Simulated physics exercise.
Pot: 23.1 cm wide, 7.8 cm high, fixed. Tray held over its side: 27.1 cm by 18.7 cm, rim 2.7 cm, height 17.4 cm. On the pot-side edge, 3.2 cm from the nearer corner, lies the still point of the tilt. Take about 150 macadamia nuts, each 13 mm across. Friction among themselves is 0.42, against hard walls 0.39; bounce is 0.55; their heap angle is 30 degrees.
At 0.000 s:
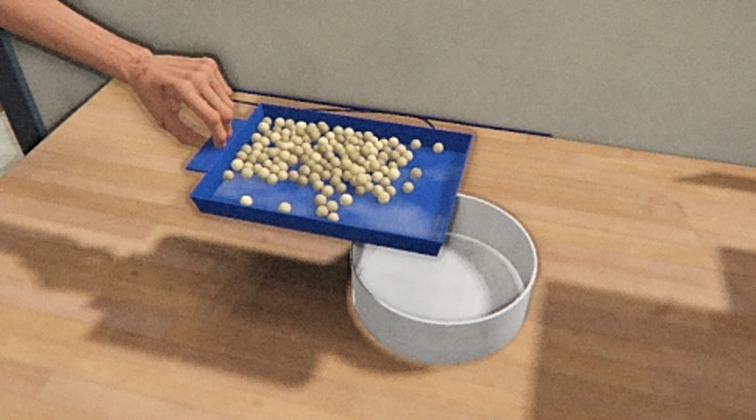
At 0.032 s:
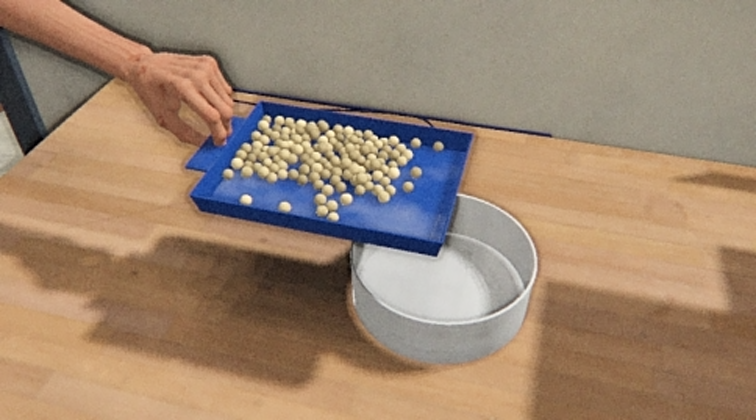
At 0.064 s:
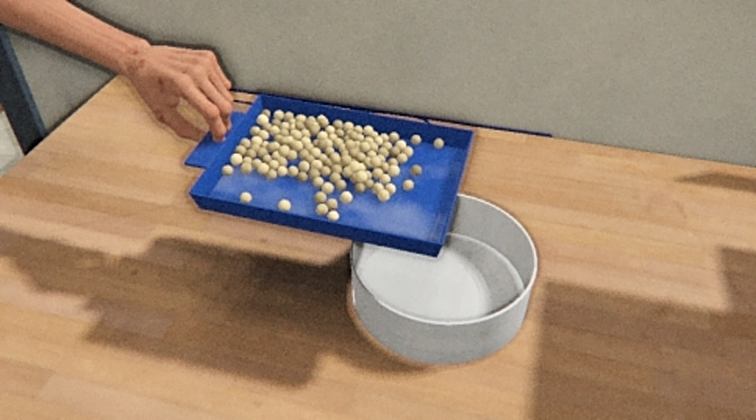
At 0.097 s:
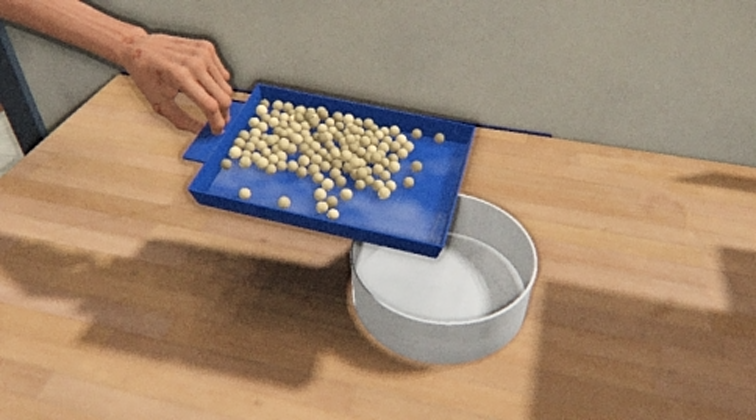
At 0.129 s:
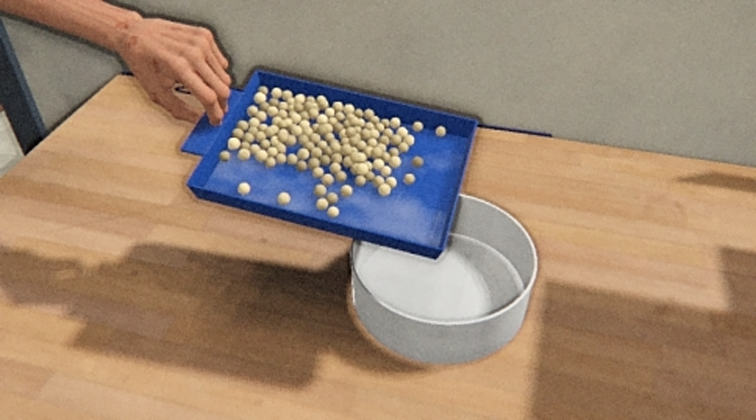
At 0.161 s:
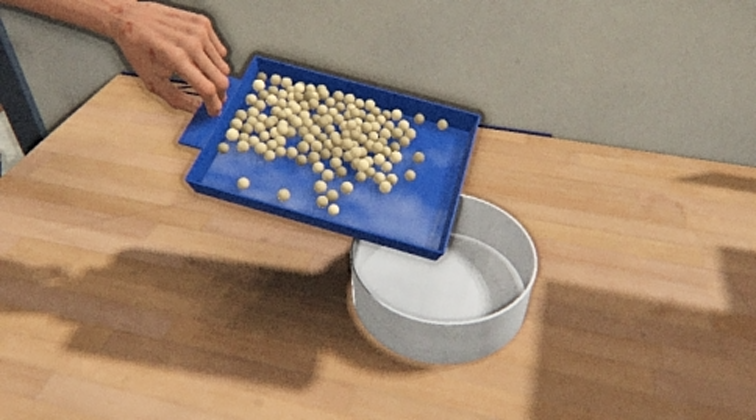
We see a hand gripping the left end of a blue tray of small, round, pale pieces above a wooden table, beside a round whitish pot, as the tray gradually tilts, its far left side rising while the pieces keep their arrangement.
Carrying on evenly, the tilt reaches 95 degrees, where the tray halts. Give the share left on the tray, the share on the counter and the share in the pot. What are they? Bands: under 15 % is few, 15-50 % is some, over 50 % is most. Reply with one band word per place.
Tray few, counter most, pot few.
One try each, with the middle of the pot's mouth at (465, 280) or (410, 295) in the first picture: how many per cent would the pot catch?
Close to 40 in a hundred, then close to 65 in a hundred.
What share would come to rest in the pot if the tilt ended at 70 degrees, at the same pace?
Then about 0 per cent.
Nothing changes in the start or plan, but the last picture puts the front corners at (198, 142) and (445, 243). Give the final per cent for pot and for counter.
The pot gets 20 and the counter 80.
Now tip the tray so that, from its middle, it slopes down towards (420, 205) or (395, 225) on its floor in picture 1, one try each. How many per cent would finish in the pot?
Some 30 and 0 per cent.
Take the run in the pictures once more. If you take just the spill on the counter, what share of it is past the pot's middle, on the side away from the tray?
80 per cent.
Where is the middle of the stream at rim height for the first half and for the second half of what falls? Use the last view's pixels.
(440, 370) or so first, later (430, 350).
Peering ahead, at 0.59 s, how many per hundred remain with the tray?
Roughly 80 per cent.
After 0.42 s, tilt 56 degrees; the tray holds 100 %, the pot 0 %.
Then, at 0.59 s, tilt 83 degrees; the tray holds 80 %, the pot 0 %.
After 0.88 s, tilt 95 degrees; the tray holds 5 %, the pot 0 %.
At rest (1.9 s), tray 0 %, counter 100 %, pot 0 %.
